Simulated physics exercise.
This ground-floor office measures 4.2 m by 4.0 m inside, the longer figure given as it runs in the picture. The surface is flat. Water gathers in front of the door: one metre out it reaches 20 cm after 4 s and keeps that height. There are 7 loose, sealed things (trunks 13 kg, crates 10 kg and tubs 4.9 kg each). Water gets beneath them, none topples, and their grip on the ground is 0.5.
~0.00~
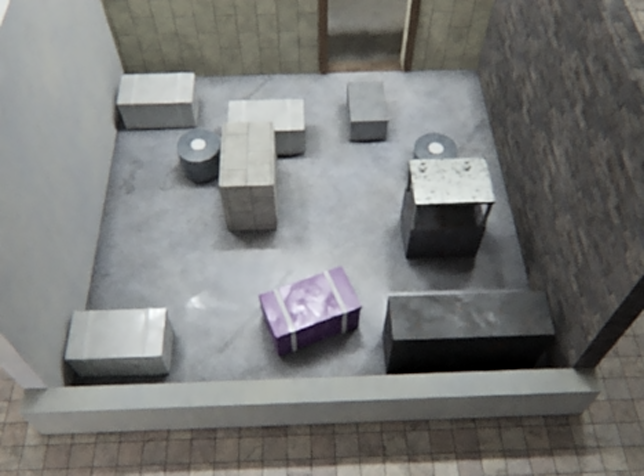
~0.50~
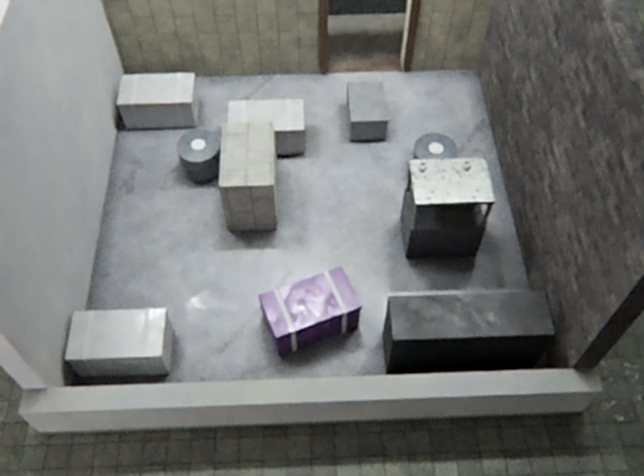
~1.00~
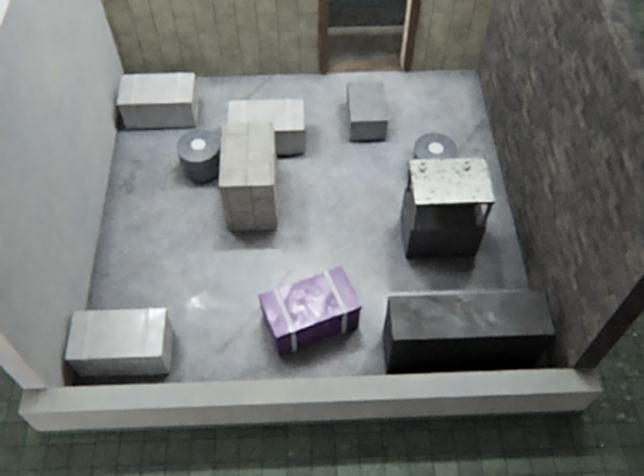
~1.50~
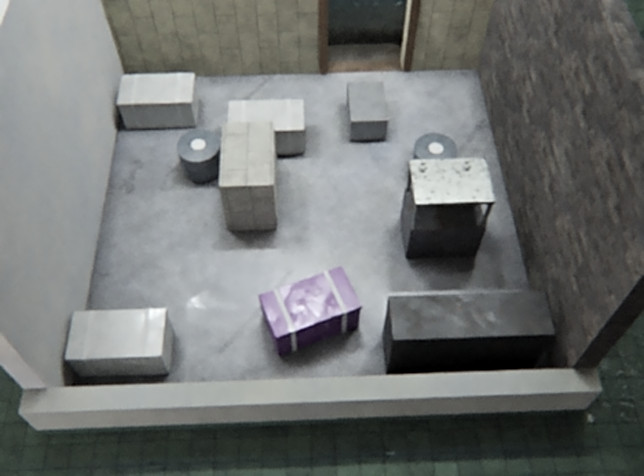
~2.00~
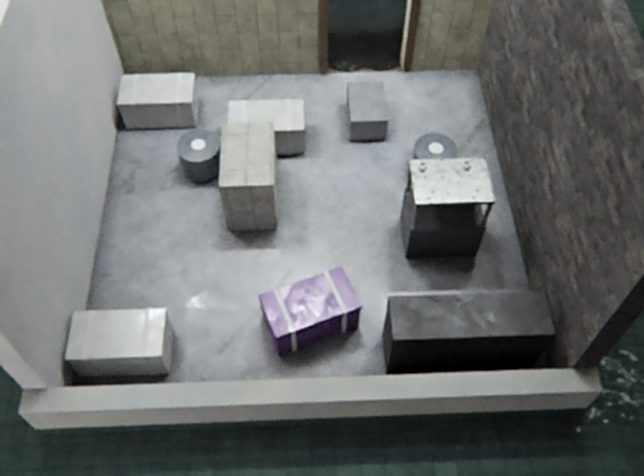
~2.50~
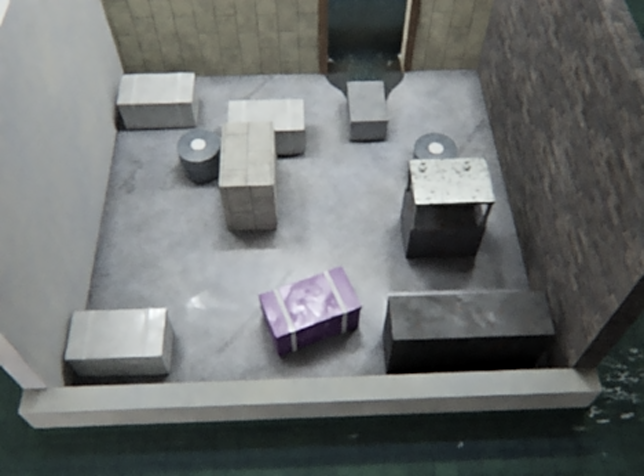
Water rising around a walled room of crates, tubs and a purple trunk, then spreading just inside the doorway.
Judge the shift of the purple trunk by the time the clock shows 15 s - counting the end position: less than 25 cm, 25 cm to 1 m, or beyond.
The purple trunk gets carried off.
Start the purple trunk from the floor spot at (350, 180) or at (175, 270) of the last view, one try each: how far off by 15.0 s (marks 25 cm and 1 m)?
In turn: It gets carried off; it travels far.
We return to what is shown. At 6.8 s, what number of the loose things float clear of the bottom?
I count 2.
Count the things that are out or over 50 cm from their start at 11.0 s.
I count 4.
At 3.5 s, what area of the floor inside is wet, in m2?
Some 2.0 m2.
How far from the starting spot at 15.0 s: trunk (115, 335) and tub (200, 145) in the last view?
In that order: 300 cm, 120 cm.
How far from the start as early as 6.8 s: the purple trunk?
Roughly 50 cm by then.
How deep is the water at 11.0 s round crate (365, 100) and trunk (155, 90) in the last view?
Roughly 7 and 3 cm.
After 3.5 s the purple trunk is near (310, 301), 0.0 m from its start, aground; 0 afloat.
After 6.8 s the purple trunk is near (323, 350), 0.5 m from its start, aground; 2 afloat.
After 11.0 s the purple trunk is near (190, 350), 1.1 m from its start, afloat; 5 afloat.
After 15.0 s the purple trunk is near (161, 141), 2.4 m from its start, afloat; 7 afloat.
